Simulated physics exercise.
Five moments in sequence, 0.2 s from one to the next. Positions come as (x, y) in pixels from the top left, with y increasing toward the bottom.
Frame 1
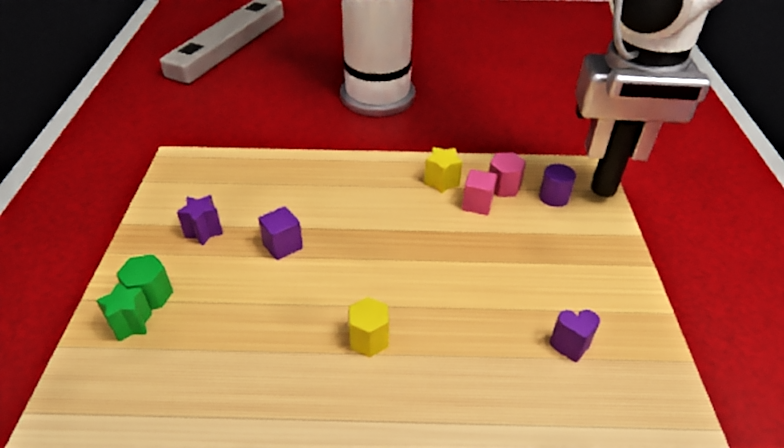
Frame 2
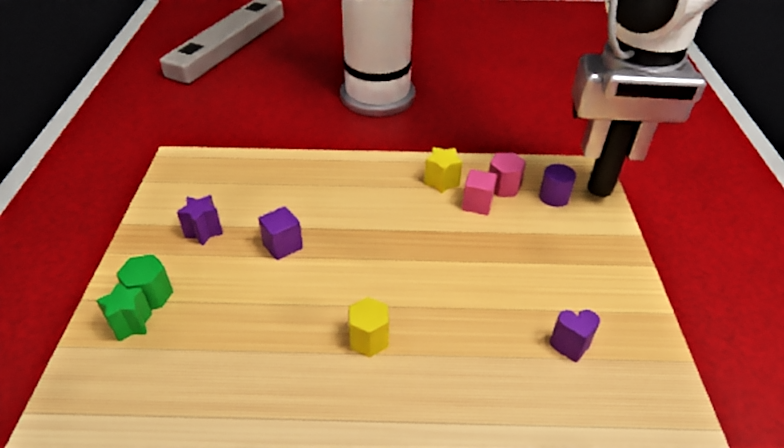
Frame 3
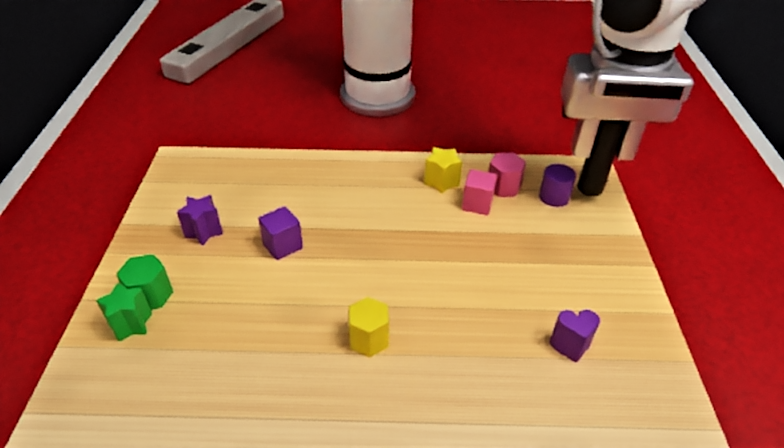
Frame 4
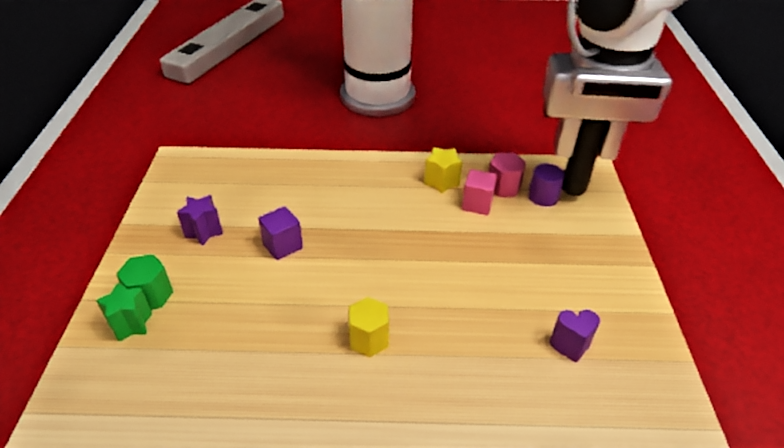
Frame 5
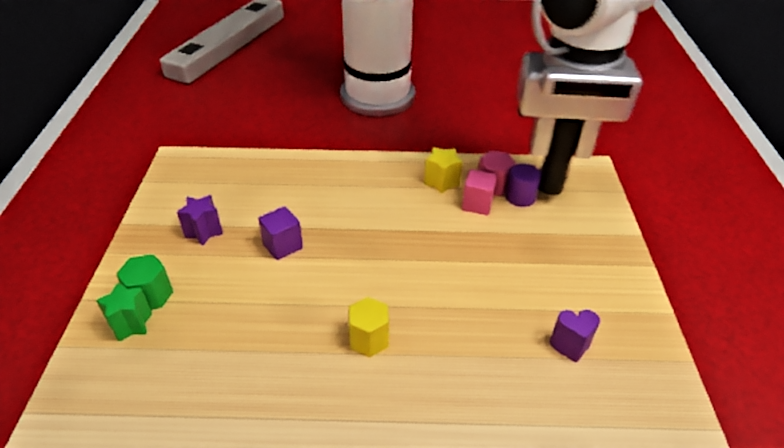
A robot arm moves left, pushing the purple disc against the pink hexagon, which shifts slightly.
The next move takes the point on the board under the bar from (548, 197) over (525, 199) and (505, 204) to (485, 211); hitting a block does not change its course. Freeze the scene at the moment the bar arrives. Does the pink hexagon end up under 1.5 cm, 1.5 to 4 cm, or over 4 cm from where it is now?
It ends 1.5 to 4 cm from its spot.
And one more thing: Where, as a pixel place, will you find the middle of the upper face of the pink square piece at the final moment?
It should be at about (444, 182).
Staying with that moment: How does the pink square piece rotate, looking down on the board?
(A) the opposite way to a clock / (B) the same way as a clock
That would be A.
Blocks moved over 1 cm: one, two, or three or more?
It should be three or more, as far as I can tell.
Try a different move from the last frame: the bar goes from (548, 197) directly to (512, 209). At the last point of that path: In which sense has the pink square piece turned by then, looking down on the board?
Top view: Counterclockwise.
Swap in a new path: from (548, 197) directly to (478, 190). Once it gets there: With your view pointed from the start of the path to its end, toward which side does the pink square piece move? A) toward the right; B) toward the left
Letter B.
The first path, step by step. Halfway along, bar at (516, 192); pink square piece at (466, 180), turned 45° anticlockwise; pink hexagon at (475, 153), turned 30° clockwise; purple disc at (490, 171).
At the end, bar at (486, 202); yellow star still; pink square piece at (444, 182), turned 65° anticlockwise; pink hexagon at (472, 152), turned 40° clockwise; purple disc at (468, 171).
